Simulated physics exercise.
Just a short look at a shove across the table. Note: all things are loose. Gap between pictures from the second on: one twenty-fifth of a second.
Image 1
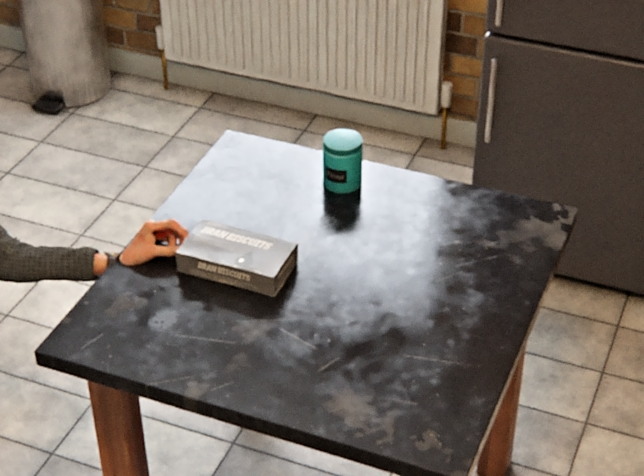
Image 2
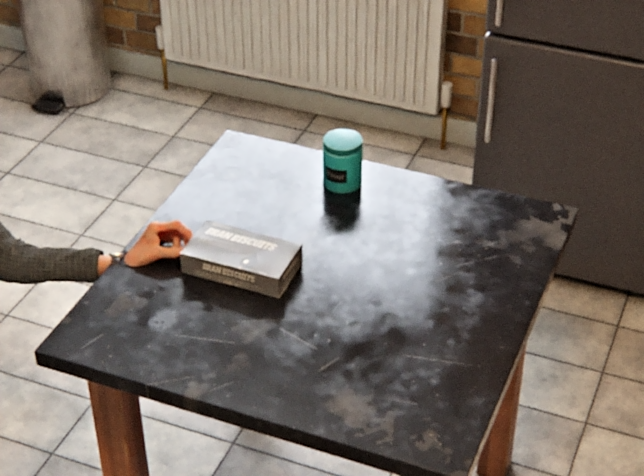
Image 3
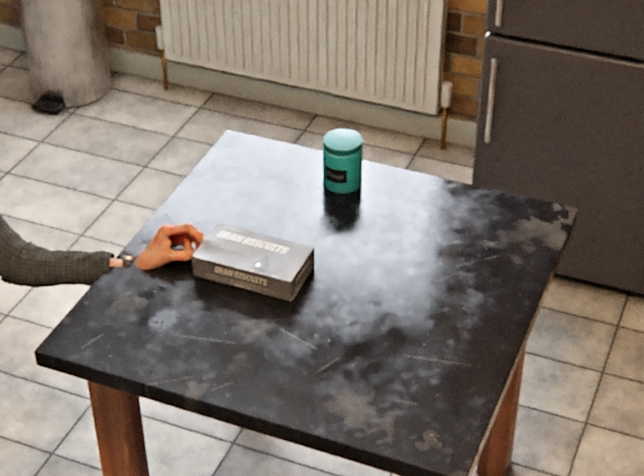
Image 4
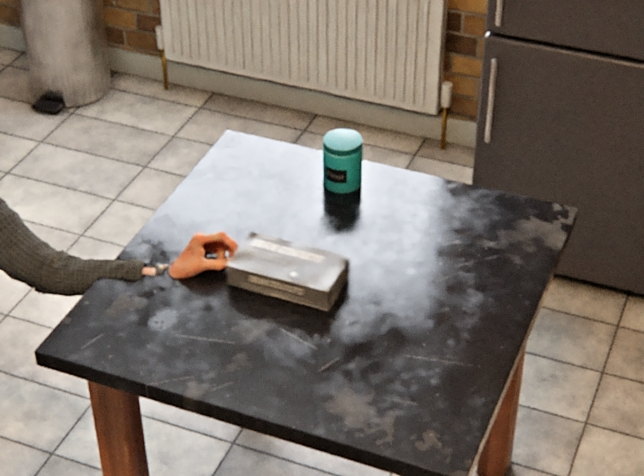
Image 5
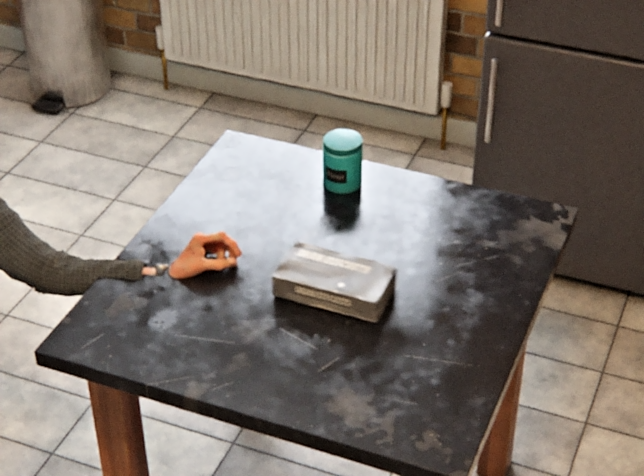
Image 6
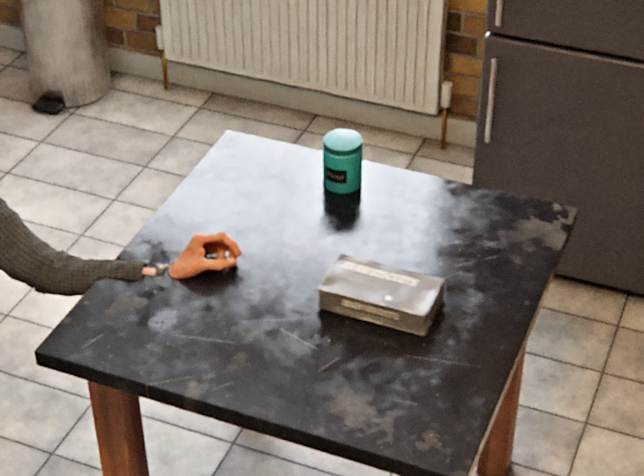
We see a hand push a grey packet to the right across a dark table, past a green container standing farther back; the hand then stays still while the packet slides on, away from it, toward the right.
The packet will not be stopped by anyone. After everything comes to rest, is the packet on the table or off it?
The packet is off the table.
Then, 0.20 s past the last view, grey packet now off the table.
Then, 0.40 s past the last view, things are still on the move.
Finally, off the table, grey packet.
